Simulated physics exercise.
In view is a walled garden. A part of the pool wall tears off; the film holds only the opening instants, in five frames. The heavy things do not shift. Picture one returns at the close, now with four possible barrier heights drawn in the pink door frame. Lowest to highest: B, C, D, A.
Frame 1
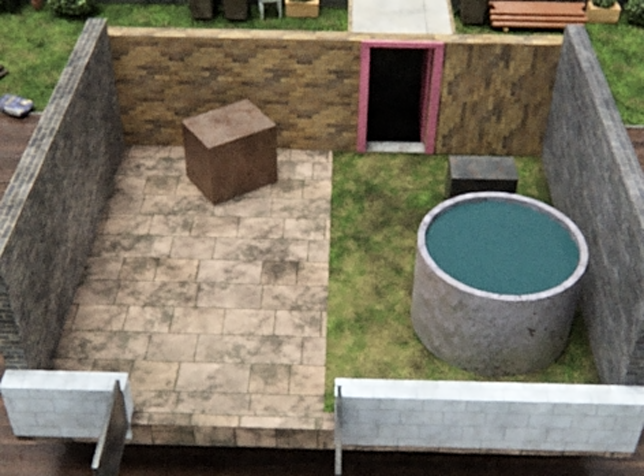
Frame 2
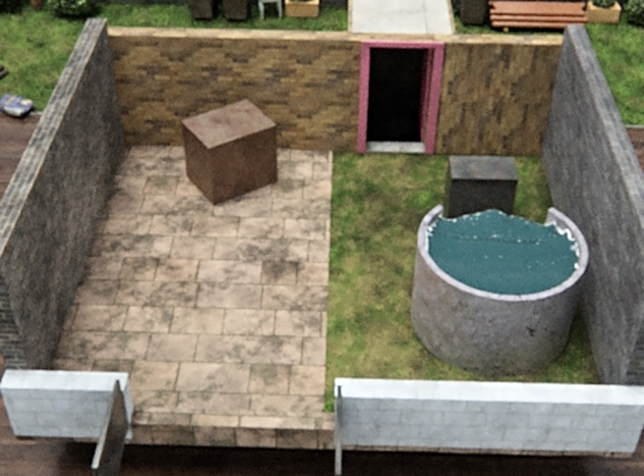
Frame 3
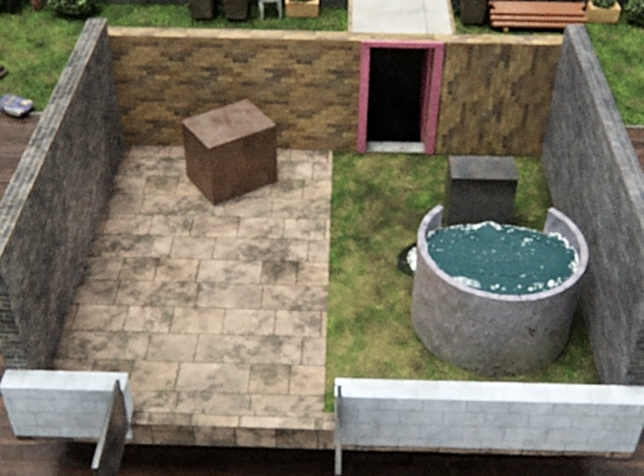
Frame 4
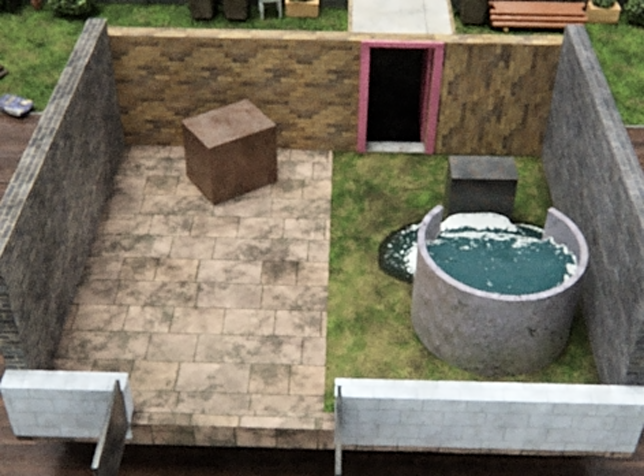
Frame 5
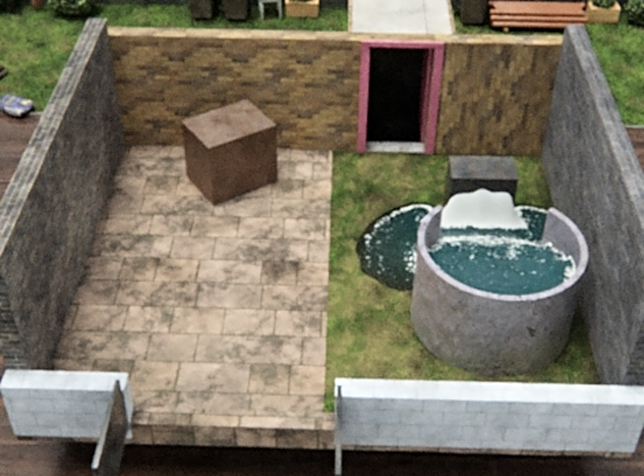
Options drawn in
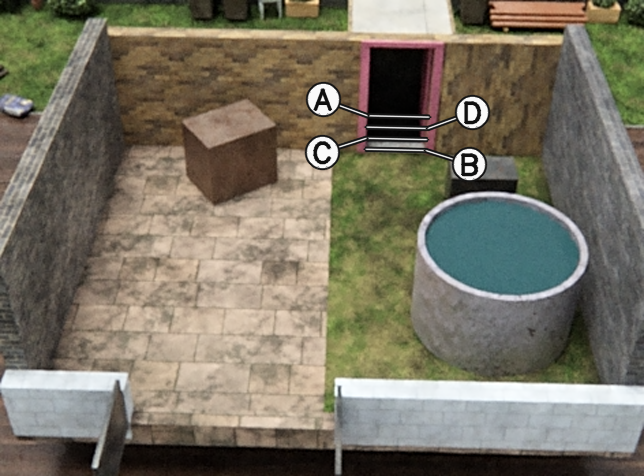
A walled garden's round pool opens at the back and water spreads across the grass.
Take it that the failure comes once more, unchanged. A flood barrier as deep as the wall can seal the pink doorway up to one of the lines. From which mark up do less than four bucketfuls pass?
It is C.
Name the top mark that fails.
Here it is mark B.
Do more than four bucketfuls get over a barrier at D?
No.
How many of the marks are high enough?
Three.
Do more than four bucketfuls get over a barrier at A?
No, that is safe.
On the marked copy, A at (398, 116); B at (395, 149); C at (396, 138); D at (397, 127); from the bottom up B, C, D, A.
For mark A, nothing gets over.
For mark B, about 14 bucketfuls get in.
For mark C, a splash gets over, under a bucket.
For mark D, nothing gets over.
